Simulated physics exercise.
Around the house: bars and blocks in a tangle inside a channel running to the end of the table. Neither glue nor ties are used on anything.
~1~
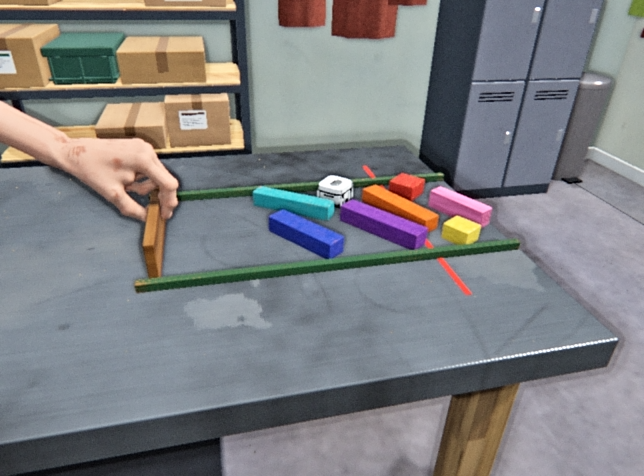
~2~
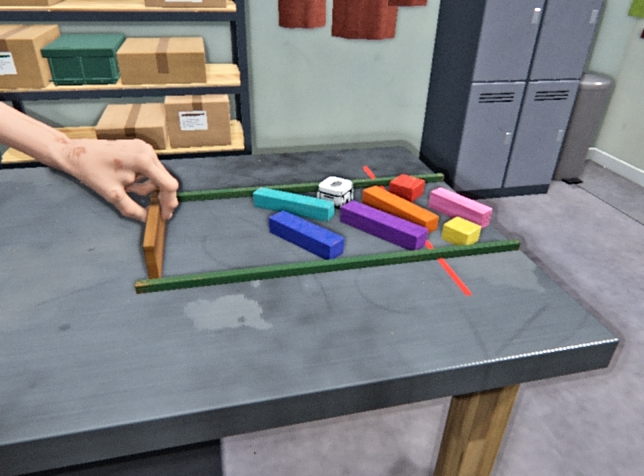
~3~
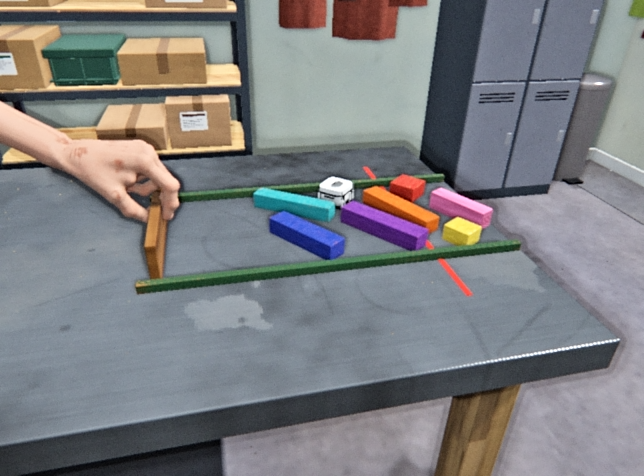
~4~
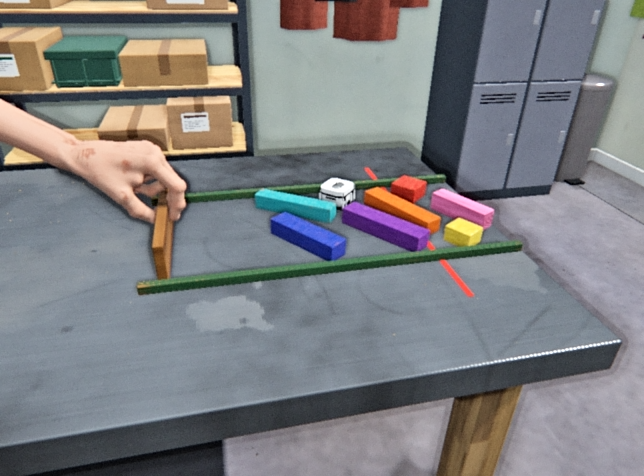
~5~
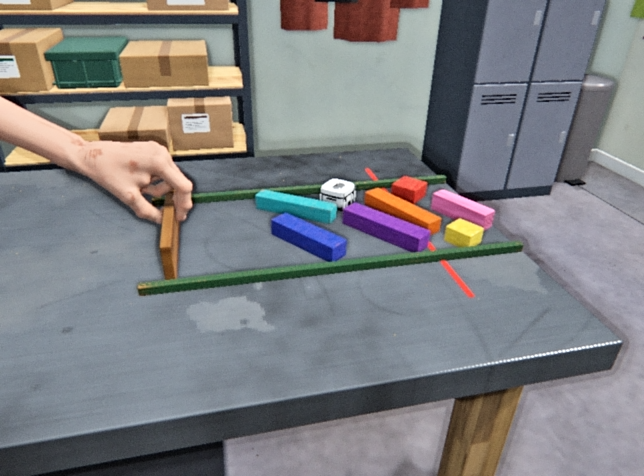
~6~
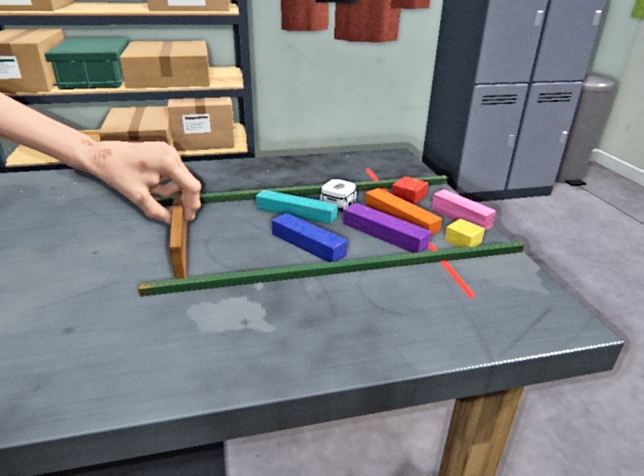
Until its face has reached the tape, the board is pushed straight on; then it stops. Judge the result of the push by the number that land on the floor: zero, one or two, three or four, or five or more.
You'd see one or two pieces leave the end and fall.
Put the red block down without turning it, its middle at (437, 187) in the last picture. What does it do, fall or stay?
It survives.
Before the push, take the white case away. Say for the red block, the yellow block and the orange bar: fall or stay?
The red block stays put; the yellow block comes off; the orange bar stays put.
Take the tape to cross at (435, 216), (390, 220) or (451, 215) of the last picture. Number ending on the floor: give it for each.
It would be 3, then 0, then 6.
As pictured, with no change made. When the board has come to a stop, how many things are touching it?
All in all, 2.
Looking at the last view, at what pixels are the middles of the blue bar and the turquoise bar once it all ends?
Result: One about (432, 227), other about (414, 197).
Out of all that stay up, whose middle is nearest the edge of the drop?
The pink stick is the one you want.
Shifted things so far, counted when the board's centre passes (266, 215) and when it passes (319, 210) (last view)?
At the first point the count is 1, at the second it's 4.
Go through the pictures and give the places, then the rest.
Pink stick (459, 207); yellow block (461, 232); red block (406, 187); board (157, 220); tape (405, 216), in the first picture.
Yellow block (461, 233); white case (335, 193), in the second picture.
Red block (407, 189); blue bar (306, 235), in the third picture.
Pink stick (461, 209); orange bar (400, 210), in the fourth picture.
Yellow block (464, 235); purple bar (384, 227), in the fifth picture.
Pink stick (462, 210); yellow block (464, 235); red block (409, 191); board (180, 222); tape (408, 219), in the sixth picture.
Early on, none off yet; pink stick at rest near (462, 210); yellow block at rest near (464, 235); red block at rest near (409, 191).
A while later, none off yet; pink stick travelled a little near (467, 206); yellow block travelled about its own width near (490, 223); red block travelled a little near (423, 189).
Finally, the number that fall off is one or two; lost, yellow block.
